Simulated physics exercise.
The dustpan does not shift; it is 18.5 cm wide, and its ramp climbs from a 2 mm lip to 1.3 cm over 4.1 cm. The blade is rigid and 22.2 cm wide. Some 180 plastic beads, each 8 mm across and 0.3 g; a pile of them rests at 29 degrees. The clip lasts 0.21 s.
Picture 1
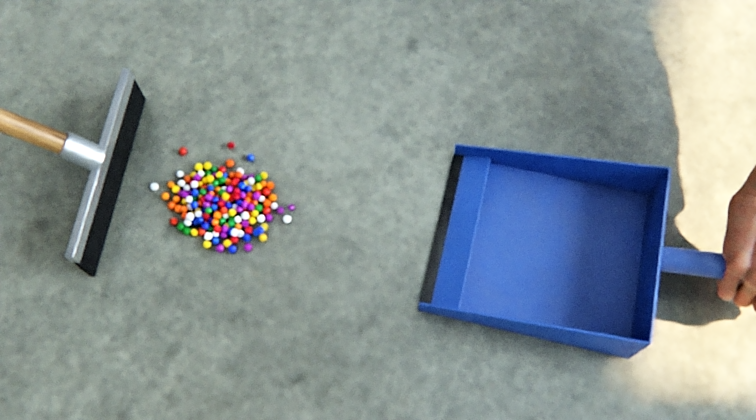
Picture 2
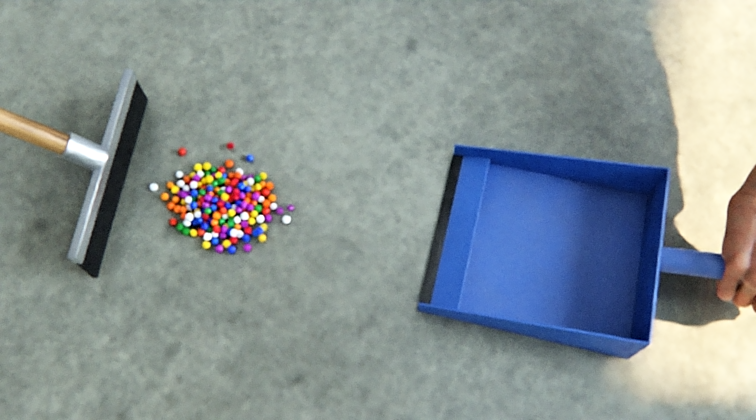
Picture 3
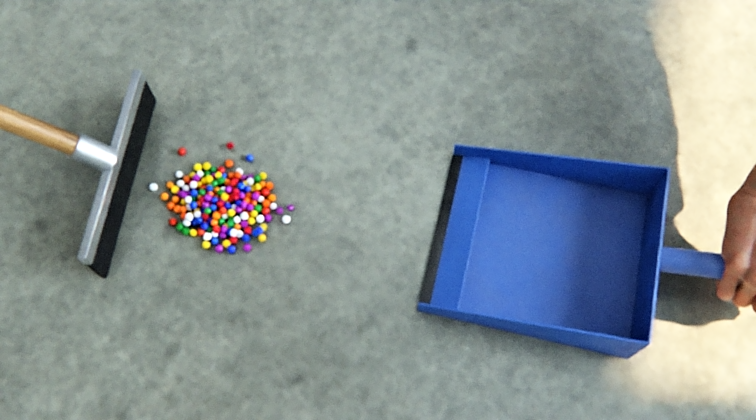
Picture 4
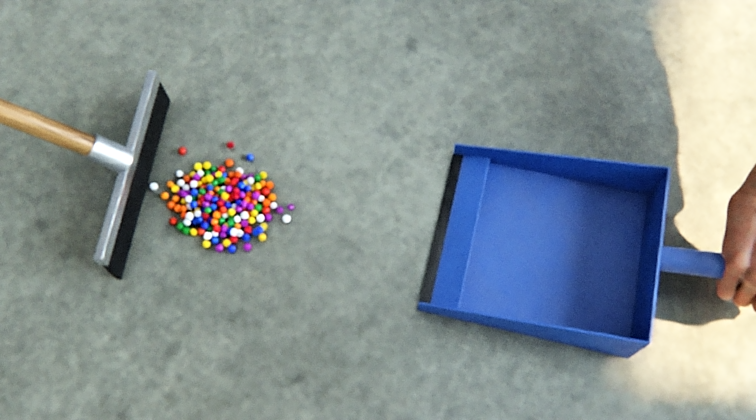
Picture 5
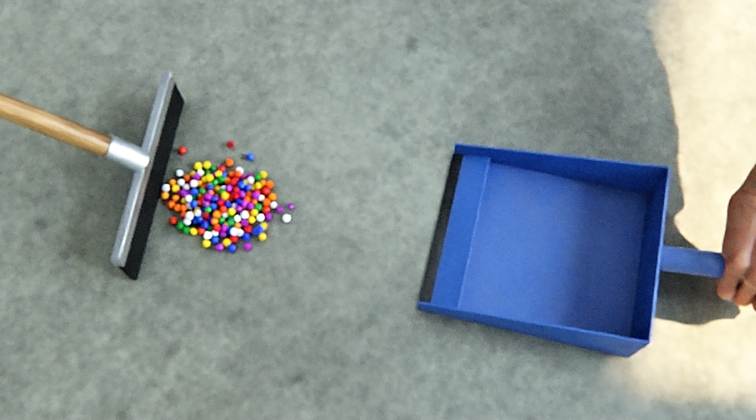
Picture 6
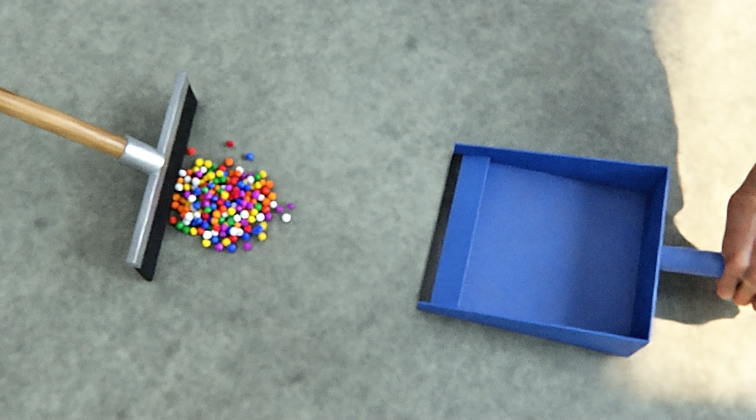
A hand held a blue dustpan still on the gray floor while a wooden-handled squeegee slid slowly right toward a pile of colorful beads, then reached its left edge and nudged some of them.
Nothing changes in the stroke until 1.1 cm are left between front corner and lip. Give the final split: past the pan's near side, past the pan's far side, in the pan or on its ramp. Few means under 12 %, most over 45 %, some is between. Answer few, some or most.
Near side few, far side few, pan some.
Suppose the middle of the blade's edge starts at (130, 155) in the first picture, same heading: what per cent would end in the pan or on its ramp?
About 30 per cent.
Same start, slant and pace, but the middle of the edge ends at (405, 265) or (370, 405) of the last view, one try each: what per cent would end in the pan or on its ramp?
About 20 and 0 per cent.
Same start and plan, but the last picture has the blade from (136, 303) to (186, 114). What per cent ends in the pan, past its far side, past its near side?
Pan 5, far 5, near 30.
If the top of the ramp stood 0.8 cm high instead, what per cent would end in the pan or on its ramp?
Then about 40 per cent.
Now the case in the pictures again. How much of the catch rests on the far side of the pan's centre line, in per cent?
Roughly 40 per cent.
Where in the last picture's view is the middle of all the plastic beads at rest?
Around (438, 220).
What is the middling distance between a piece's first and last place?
About 24 cm.
Then, 0.32 s after the last picture, middle of the blade 17 cm from the lip; 0 % over the lip, far side 0 %, near side 5 %.
Then, 0.54 s after the last picture, middle of the blade 8 cm from the lip; 0 % over the lip, far side 5 %, near side 5 %.
Then, 0.87 s after the last picture, middle of the blade 2 cm from the lip; 35 % over the lip, far side 10 %, near side 5 %.
In the end, near side 5 %, far side 10 %, pan 35 %, in front of the lip or behind the blade 50 %.
